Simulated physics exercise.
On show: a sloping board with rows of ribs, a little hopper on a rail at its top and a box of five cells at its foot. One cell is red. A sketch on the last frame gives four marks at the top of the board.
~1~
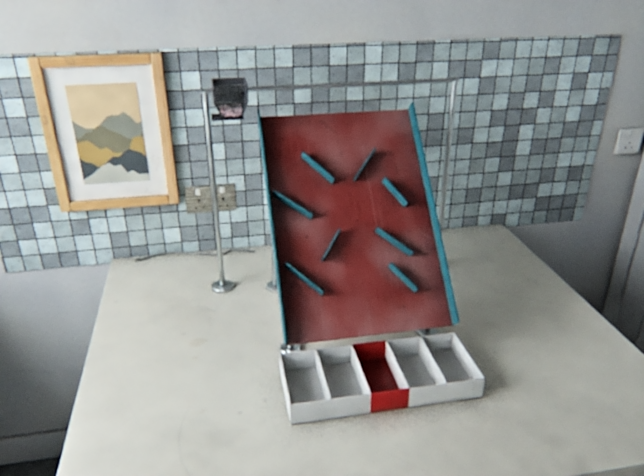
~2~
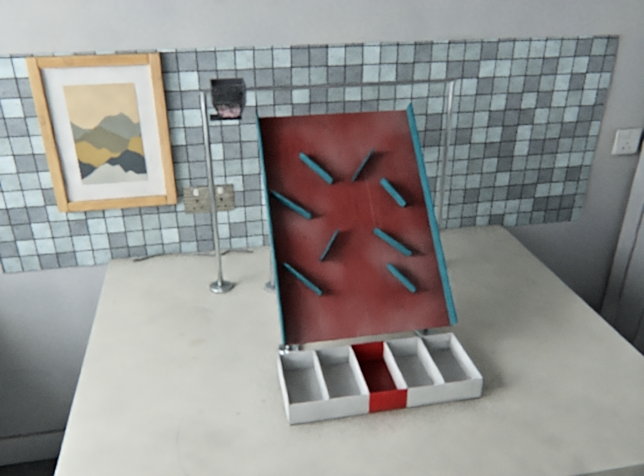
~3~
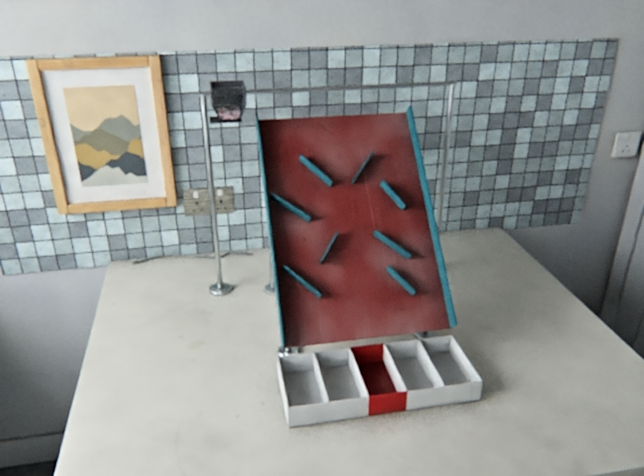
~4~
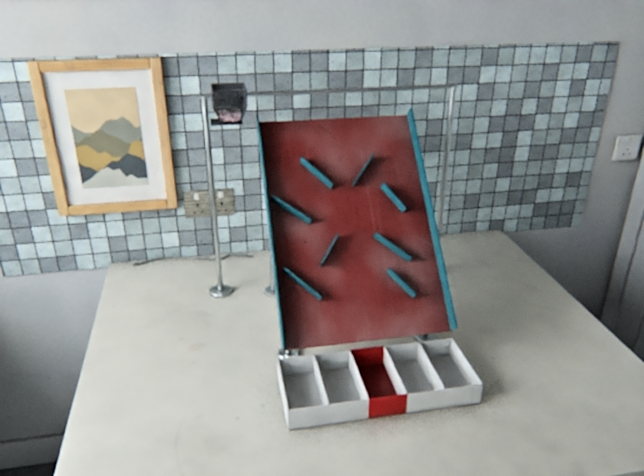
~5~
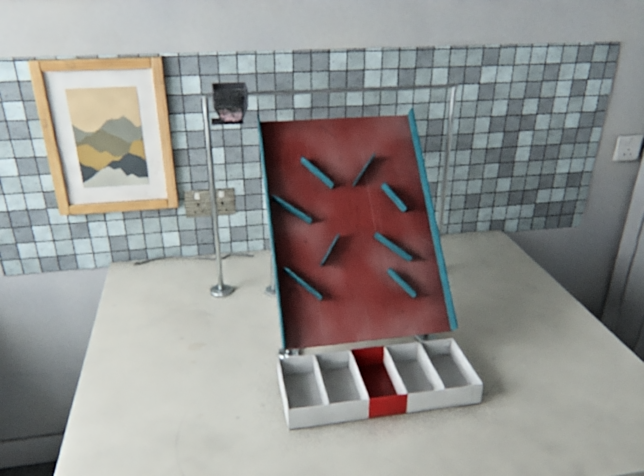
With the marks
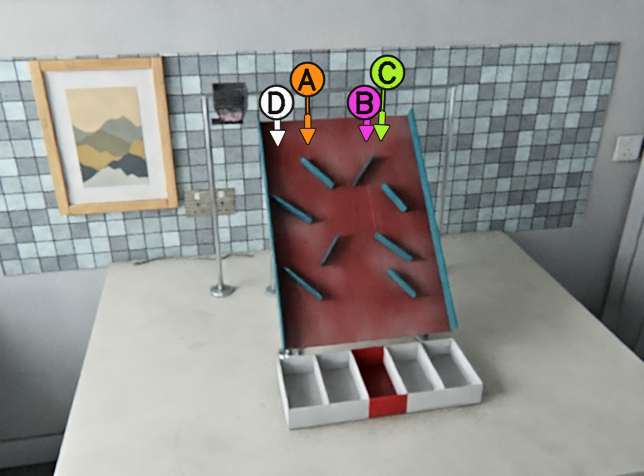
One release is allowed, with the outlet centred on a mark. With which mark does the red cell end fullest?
D beats the others.
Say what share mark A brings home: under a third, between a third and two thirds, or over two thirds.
It is under a third.
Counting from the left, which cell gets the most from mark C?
The fifth.
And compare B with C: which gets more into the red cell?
It is B.
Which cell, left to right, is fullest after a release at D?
It is the third one.
On the marked copy, mark A meets the board at (307, 138); mark B meets the board at (366, 135); mark C meets the board at (381, 134); mark D meets the board at (277, 140).
With A, about a tenth in the red cell, about a tenth in other cells, the larger part outside the box.
With B, about a tenth in the red cell, roughly a quarter in other cells, roughly two thirds outside the box.
With C, just a few in the red cell, roughly a third in other cells, roughly two thirds outside the box.
With D, roughly a third in the red cell, about a tenth in other cells, roughly half outside the box.
